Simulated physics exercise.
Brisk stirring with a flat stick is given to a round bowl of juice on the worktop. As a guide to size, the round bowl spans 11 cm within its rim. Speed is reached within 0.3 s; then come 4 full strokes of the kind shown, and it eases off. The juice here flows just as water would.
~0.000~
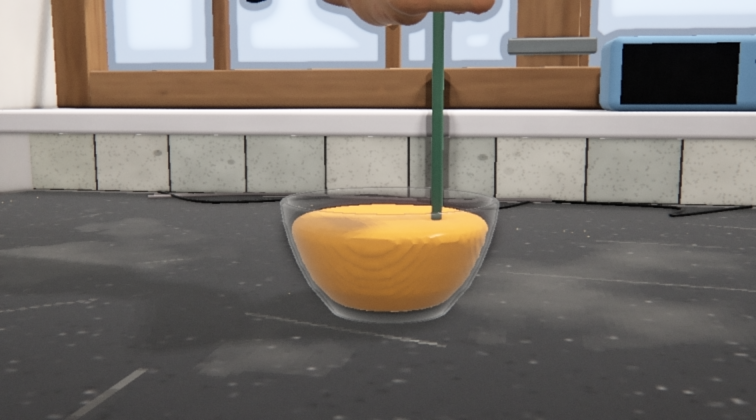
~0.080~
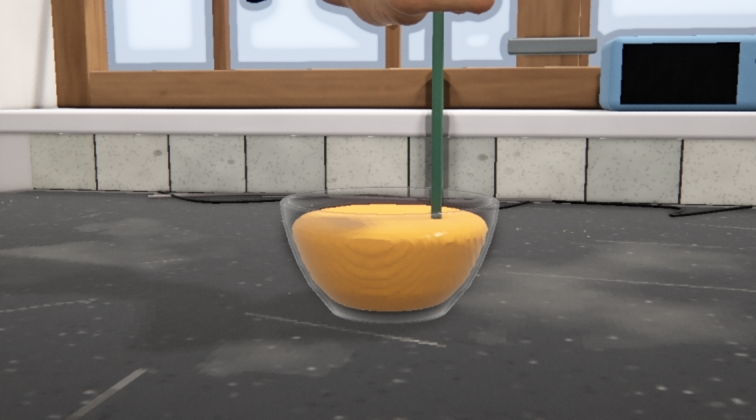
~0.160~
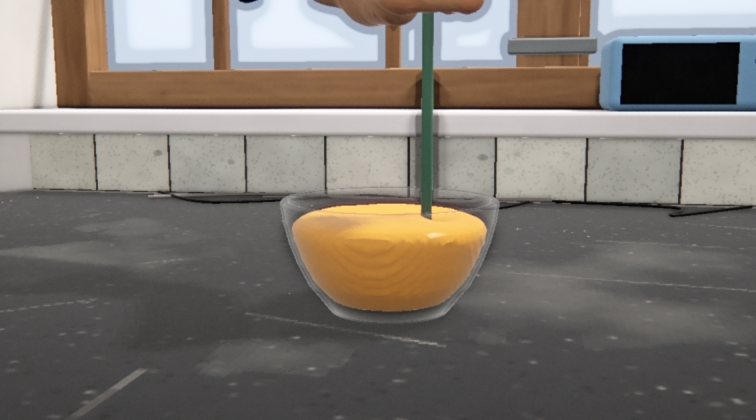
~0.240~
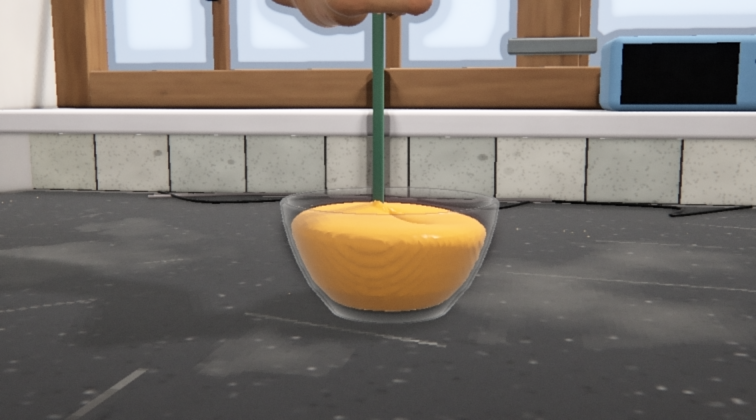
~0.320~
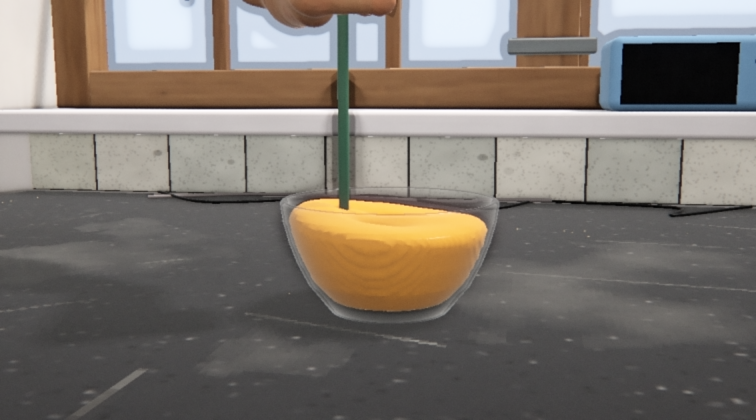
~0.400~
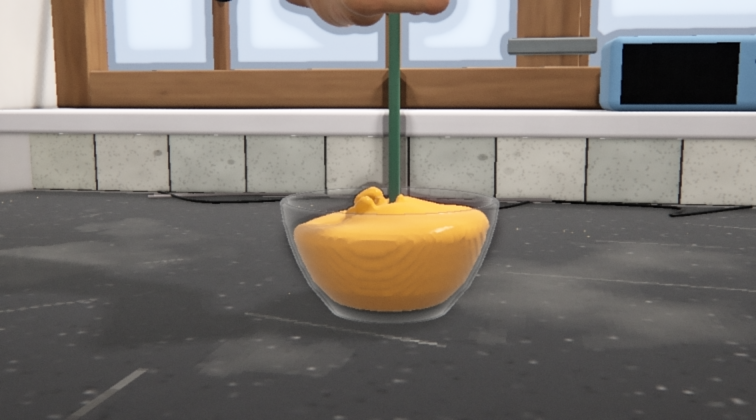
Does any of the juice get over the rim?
Yes.
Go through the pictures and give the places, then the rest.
The stem is at (438, 61); surface from (296, 217) to (489, 224); the rim runs from (288, 201) to (496, 206), in the first frame.
The stem is at (438, 61); surface from (296, 217) to (489, 224), in the second frame.
The stem is at (428, 61); surface from (296, 218) to (487, 226), in the third frame.
The stem is at (378, 61); surface from (295, 214) to (487, 228), in the fourth frame.
The stem is at (343, 62); surface from (295, 205) to (488, 224), in the fifth frame.
The stem is at (394, 61); surface from (297, 224) to (491, 217), in the sixth frame.
By 0.71 s 1 ml is over the rim.
By 1.02 s 8 ml is over the rim.
By 1.33 s 11 ml is over the rim.
By 1.64 s 12 ml is over the rim.
At rest 12 ml is over the rim.
